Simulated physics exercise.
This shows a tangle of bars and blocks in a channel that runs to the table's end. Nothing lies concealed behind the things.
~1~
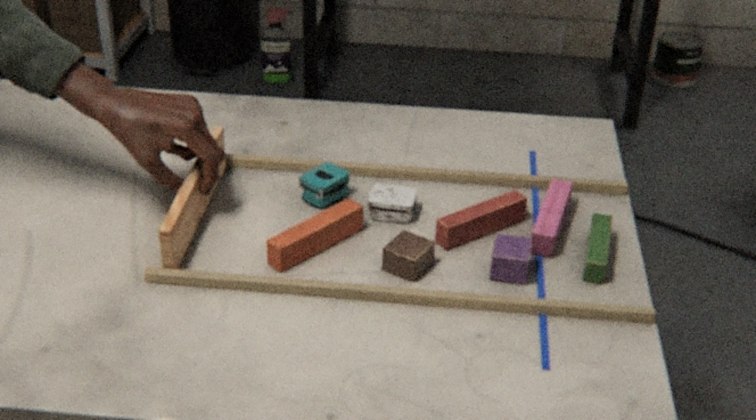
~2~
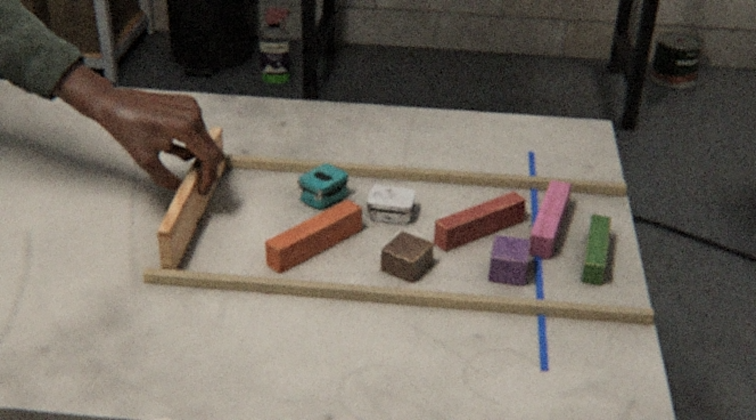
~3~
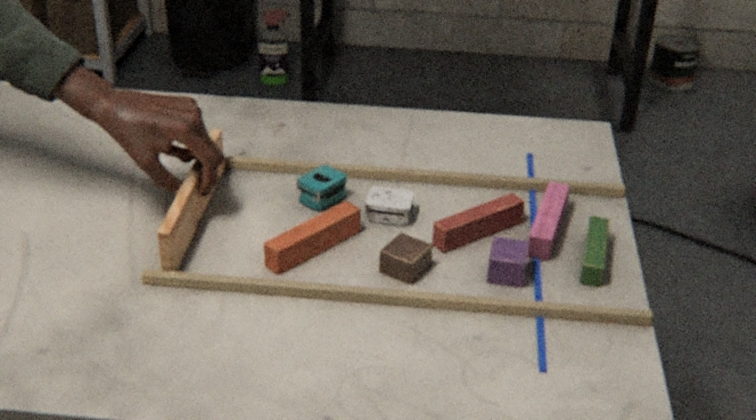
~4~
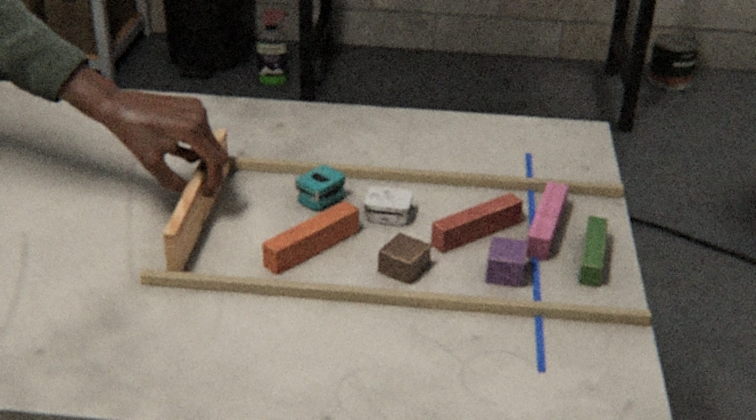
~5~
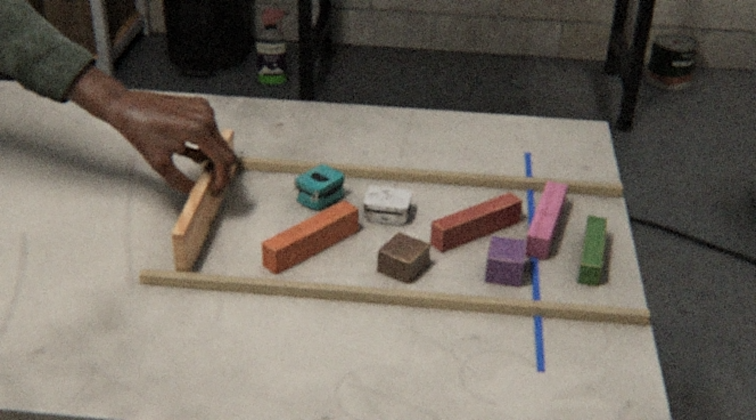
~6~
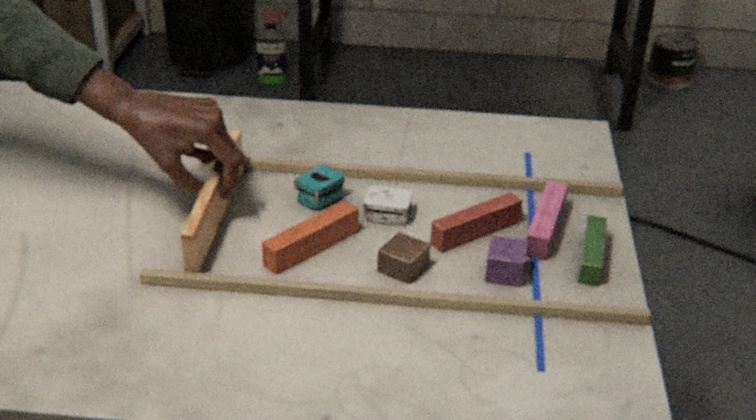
On a pale tabletop, a hand held a wooden board upright at the left of a channel of scattered coloured bars and blocks, then slid it slightly right while the pieces stayed put.
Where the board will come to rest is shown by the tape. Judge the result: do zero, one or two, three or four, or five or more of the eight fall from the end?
You'd see one or two pieces leave the end and fall.
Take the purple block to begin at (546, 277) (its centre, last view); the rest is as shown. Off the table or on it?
It survives.
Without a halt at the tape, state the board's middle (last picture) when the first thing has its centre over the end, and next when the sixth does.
Its centre point is roughly (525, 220) and later (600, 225).
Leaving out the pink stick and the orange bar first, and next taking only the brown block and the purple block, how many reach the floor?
First try 0, second try 0.
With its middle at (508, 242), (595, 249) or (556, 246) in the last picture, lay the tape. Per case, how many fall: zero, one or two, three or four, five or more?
Taking the three tapes one at a time, the answers are none, then three or four, then one to two.
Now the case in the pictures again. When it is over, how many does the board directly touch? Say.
2 end up touching it.
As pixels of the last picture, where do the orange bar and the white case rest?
Orange bar at (547, 254), white case at (566, 219).
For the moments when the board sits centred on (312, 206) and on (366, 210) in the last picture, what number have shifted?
The count reaches 2 first and 4 second.
Soon after, none off yet; green bar at rest near (593, 249); pink stick at rest near (547, 219); purple block at rest near (506, 261).
Then, none off yet; green bar moving near (603, 251); pink stick moved a little near (584, 225); purple block moved about its own width near (568, 267).
At rest, the number that fall off is one or two; fallen, green bar.
